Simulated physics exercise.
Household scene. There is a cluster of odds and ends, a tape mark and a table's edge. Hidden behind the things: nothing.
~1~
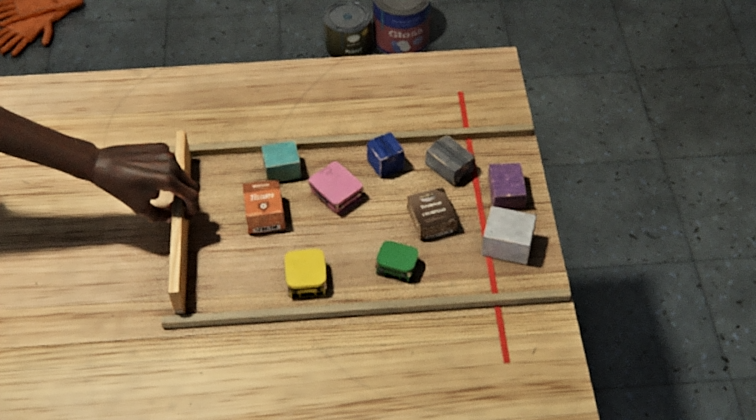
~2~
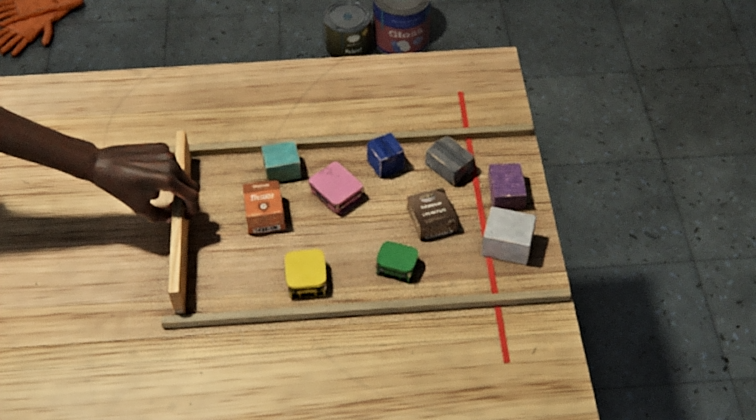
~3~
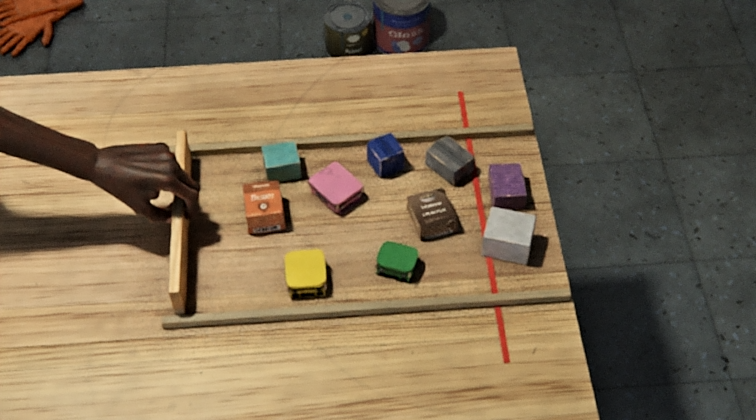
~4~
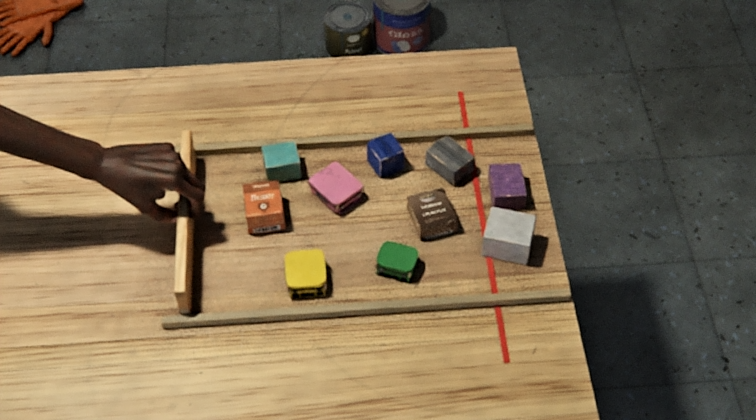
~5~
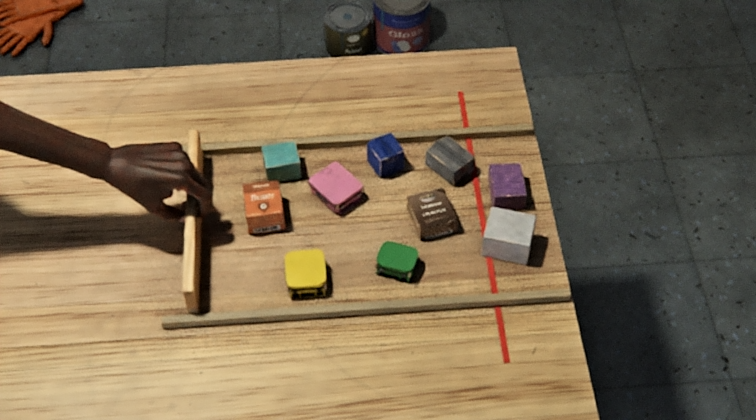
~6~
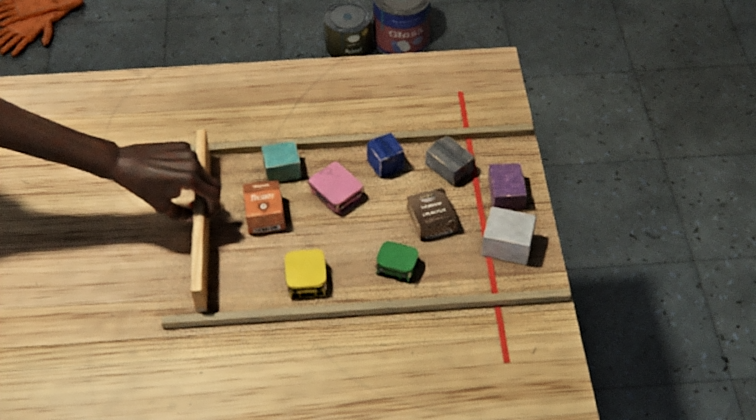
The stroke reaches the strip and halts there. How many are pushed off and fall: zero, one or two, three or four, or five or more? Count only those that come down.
The pieces that topple off will total three or four.
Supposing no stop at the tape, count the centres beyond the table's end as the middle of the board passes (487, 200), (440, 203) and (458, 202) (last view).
That makes 3, 0, 2.
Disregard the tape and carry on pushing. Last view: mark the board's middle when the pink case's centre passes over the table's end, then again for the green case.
The middle sits near (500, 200) for the first and near (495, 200) for the other.
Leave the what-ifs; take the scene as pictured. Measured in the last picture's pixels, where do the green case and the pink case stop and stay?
Near (545, 248) and (523, 174).
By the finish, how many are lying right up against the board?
I count 3 of them.
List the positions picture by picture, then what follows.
In the first frame, purple block (507, 186); white block (509, 235); grey box (450, 160); board (181, 220); tape (481, 214).
In the second frame, white block (509, 236); blue box (386, 155).
In the third frame, grey box (450, 160); green case (397, 262).
In the fourth frame, purple block (507, 186); brown box (432, 214).
In the fifth frame, white block (509, 236); turquoise block (282, 162).
In the sixth frame, purple block (507, 186); white block (509, 236); grey box (450, 160); board (202, 219); tape (481, 214).
Soon after, none off yet; purple block at rest near (507, 186); white block at rest near (509, 236); grey box at rest near (450, 160).
In the end, the number that fall off is three or four; gone, grey box, white block and purple block.
